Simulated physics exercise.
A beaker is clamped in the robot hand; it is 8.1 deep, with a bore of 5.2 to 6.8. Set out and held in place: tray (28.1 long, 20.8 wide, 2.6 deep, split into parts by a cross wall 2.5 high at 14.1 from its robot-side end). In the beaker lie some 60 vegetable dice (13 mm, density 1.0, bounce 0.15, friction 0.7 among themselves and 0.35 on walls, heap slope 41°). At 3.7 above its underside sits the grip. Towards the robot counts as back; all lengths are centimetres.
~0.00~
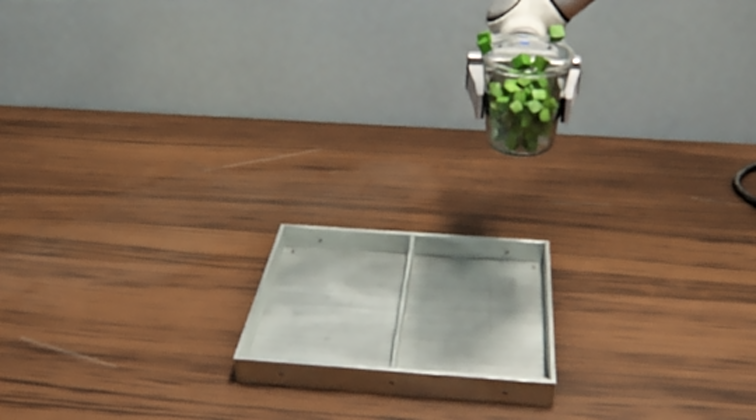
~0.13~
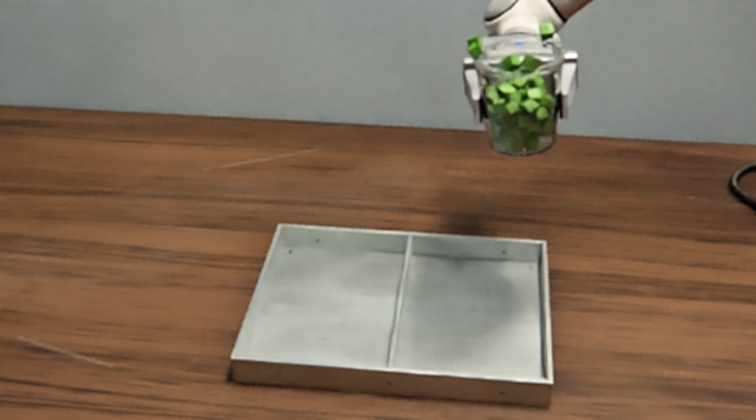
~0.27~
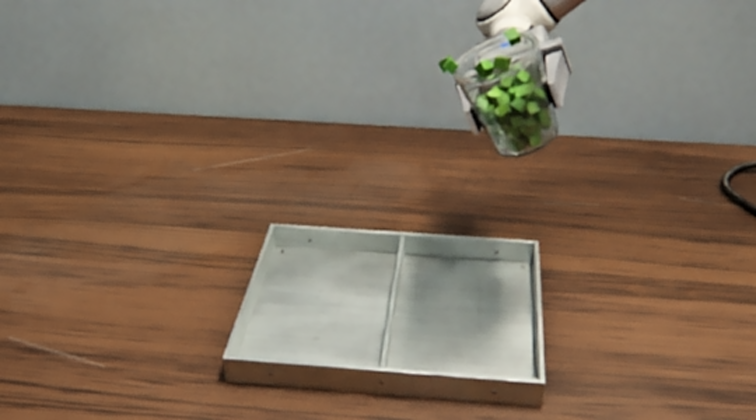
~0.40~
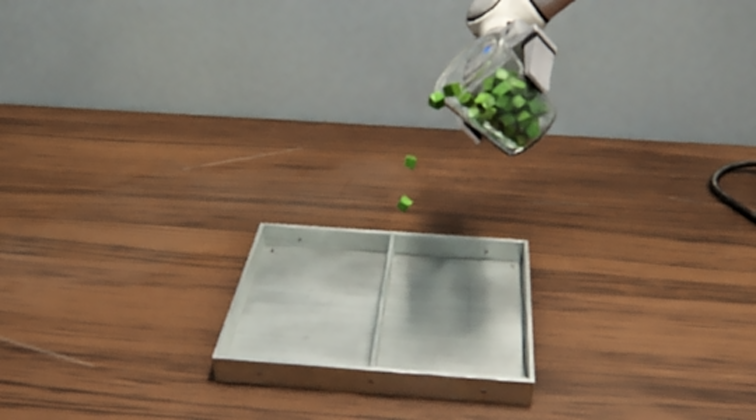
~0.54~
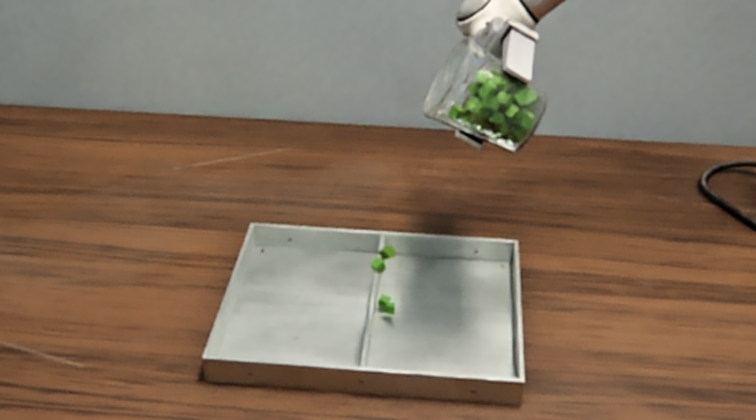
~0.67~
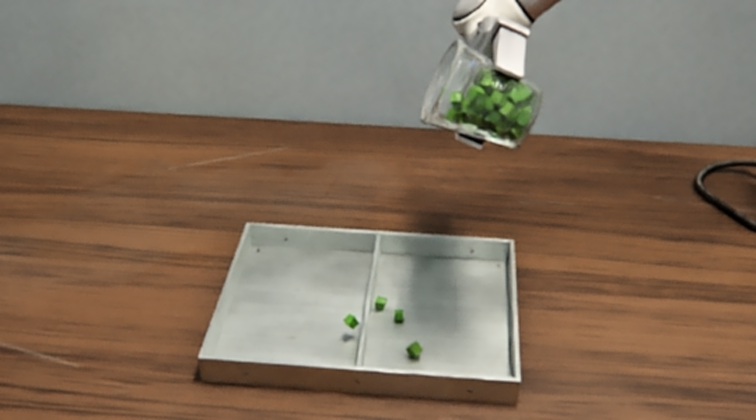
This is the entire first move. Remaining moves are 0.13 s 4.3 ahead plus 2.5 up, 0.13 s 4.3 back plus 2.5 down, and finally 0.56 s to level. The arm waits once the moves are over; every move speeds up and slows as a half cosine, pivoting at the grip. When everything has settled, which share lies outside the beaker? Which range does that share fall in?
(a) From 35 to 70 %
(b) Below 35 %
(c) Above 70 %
a.
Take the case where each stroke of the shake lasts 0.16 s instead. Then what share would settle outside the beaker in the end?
I'd expect close to 25 per cent then.
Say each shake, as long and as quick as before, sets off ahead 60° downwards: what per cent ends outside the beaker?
You'd expect near 5 percent of it there.
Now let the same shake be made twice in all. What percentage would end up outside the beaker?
It would be near 75 per cent.
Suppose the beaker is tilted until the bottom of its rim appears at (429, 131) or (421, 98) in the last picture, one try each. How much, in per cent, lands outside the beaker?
First try about 95 per cent, second try about 25 per cent.
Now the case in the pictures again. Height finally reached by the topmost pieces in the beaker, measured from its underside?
7.0 cm.
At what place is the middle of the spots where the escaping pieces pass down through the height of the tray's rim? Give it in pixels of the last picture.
Their middle lies around (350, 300).
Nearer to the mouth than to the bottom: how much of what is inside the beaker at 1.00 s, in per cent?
55 per cent.
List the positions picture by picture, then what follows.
The first picture shows beaker middle at (523, 99), level; upper third of the load around (523, 86), from x 485 to 555, top at y 35; 62 in the beaker.
The second picture shows beaker middle at (520, 99), tilted 6° forward; upper third of the load around (521, 86), from x 475 to 545, top at y 30.
The third picture shows beaker middle at (511, 100), tilted 23° forward; upper third of the load around (512, 86), from x 445 to 545, top at y 35; 61 in the beaker, 1 in flight or on a rim.
The fourth picture shows beaker middle at (500, 100), tilted 44° forward; upper third of the load around (506, 92), from x 405 to 540, top at y 75; 58 in the beaker, 4 in flight or on a rim.
The fifth picture shows beaker middle at (489, 101), tilted 62° forward; upper third of the load around (500, 90), from x 380 to 530, top at y 75; 58 in the beaker, 2 in the robot-side part, 2 in flight or on a rim.
The sixth picture shows beaker middle at (485, 101), tilted 68° forward; upper third of the load around (498, 93), from x 350 to 525, top at y 75; 58 in the beaker, 3 in the robot-side part, 1 in the far-side part.
After 1.00 s, tilted 66° forward, highest piece 26 above the table; 32 in the beaker, 3 in the robot-side part, 1 in the far-side part, 26 in flight or on a rim.
After 1.33 s, tilted 13° forward, highest piece 28 above the table; 31 in the beaker, 19 in the far-side part, 12 in the robot-side part.
After 1.69 s, level, highest piece 28 above the table; 31 in the beaker, 19 in the far-side part, 12 in the robot-side part.
After 2.74 s, level, highest piece 28 above the table; 31 in the beaker, 19 in the far-side part, 12 in the robot-side part.
At rest, 31 in the beaker, 19 in the far-side part, 12 in the robot-side part. That is 50 % outside the beaker.
